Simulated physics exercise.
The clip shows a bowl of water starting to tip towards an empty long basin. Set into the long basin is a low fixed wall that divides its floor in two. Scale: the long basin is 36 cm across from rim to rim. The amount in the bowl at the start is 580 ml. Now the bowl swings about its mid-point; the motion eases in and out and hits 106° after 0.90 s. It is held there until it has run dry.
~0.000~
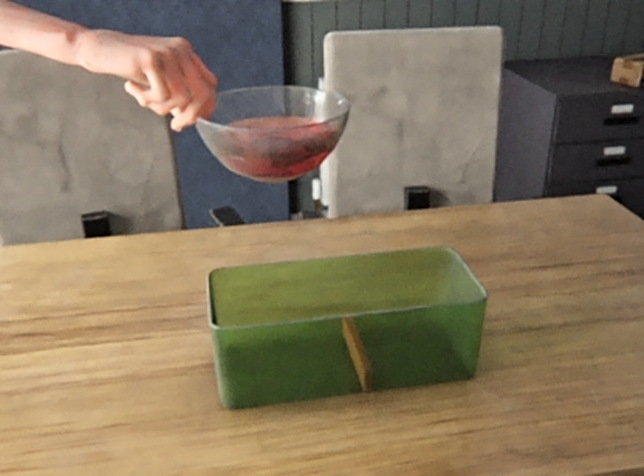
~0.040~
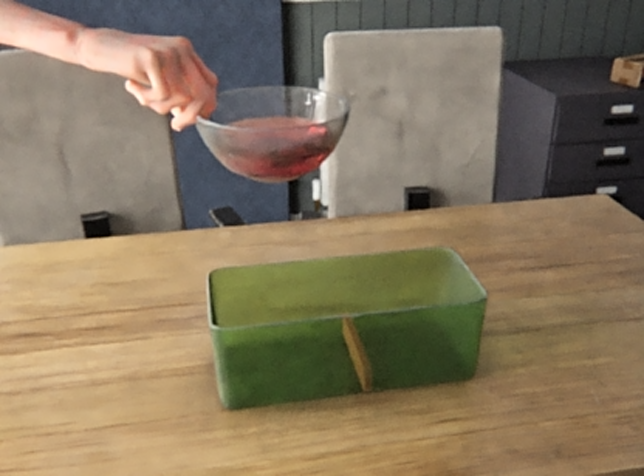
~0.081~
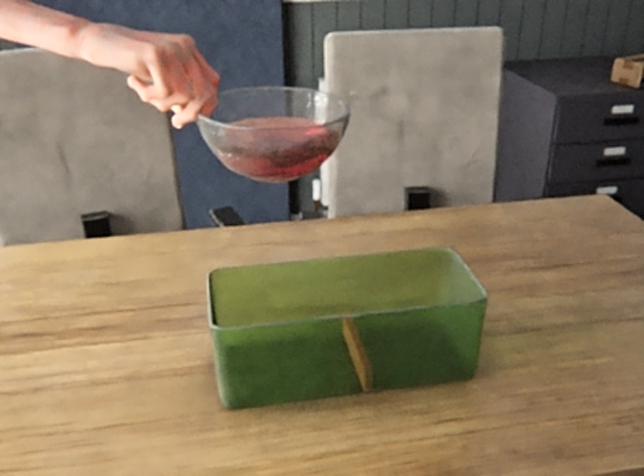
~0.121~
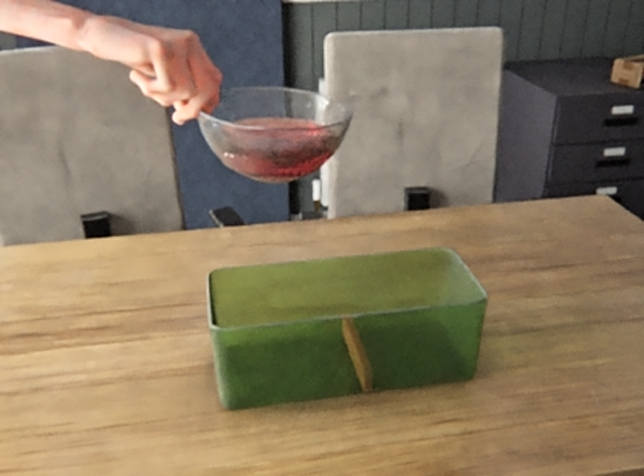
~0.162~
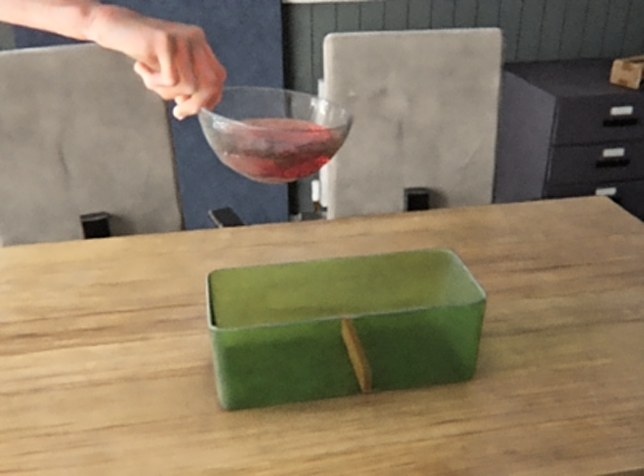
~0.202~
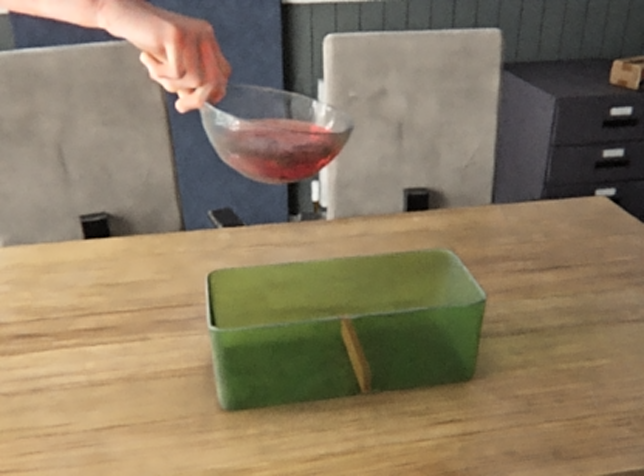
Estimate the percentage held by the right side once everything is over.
I would say 76 per cent.
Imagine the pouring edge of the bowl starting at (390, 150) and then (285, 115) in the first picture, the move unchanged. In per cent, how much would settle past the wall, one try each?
Result: 85 per cent, then 20 per cent.
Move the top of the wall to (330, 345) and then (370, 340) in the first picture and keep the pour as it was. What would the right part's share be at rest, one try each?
One try each: Around 85 percent and then around 60 percent.
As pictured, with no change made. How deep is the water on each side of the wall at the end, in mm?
I'd say close to 4 mm on the left, close to 20 mm on the right.
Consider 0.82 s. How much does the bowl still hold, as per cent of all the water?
I reckon near 0 per cent still sits there.
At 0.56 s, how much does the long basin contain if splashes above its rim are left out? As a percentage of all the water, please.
Some 3 per cent.
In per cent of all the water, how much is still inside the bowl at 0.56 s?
Portion remaining: Approx. 42 per cent.
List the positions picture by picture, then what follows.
In the first picture, it leans 0°; its right rim is at (347, 103); the water meets the walls at (207, 137) and (336, 129); the long basin's rim runs from (209, 299) to (469, 272); the wall's top is at (357, 341).
In the second picture, it leans 1°; its right rim is at (348, 104); the water meets the walls at (207, 137) and (336, 129).
In the third picture, it leans 2°; its right rim is at (349, 106); the water meets the walls at (208, 137) and (336, 130).
In the fourth picture, it leans 5°; its right rim is at (350, 110); the water meets the walls at (209, 136) and (337, 131).
In the fifth picture, it leans 8°; its right rim is at (350, 115); the water meets the walls at (210, 136) and (337, 133).
In the sixth picture, it leans 13°; its right rim is at (351, 121); the water meets the walls at (212, 136) and (339, 135).
By 0.56 s the tilt is 73° and 42 per cent is still to pour, 0 is left of the wall and 3 right of it.
By 0.82 s the tilt is 104° and 0 per cent is still to pour, 14 is left of the wall and 74 right of it.
By 1.10 s the tilt is 106° and 0 per cent is still to pour, 21 is left of the wall and 77 right of it.
By 1.40 s the tilt is 106° and 0 per cent is still to pour, 22 is left of the wall and 76 right of it.
At rest 22 per cent lies left of the wall, 76 right of it and 2 outside.
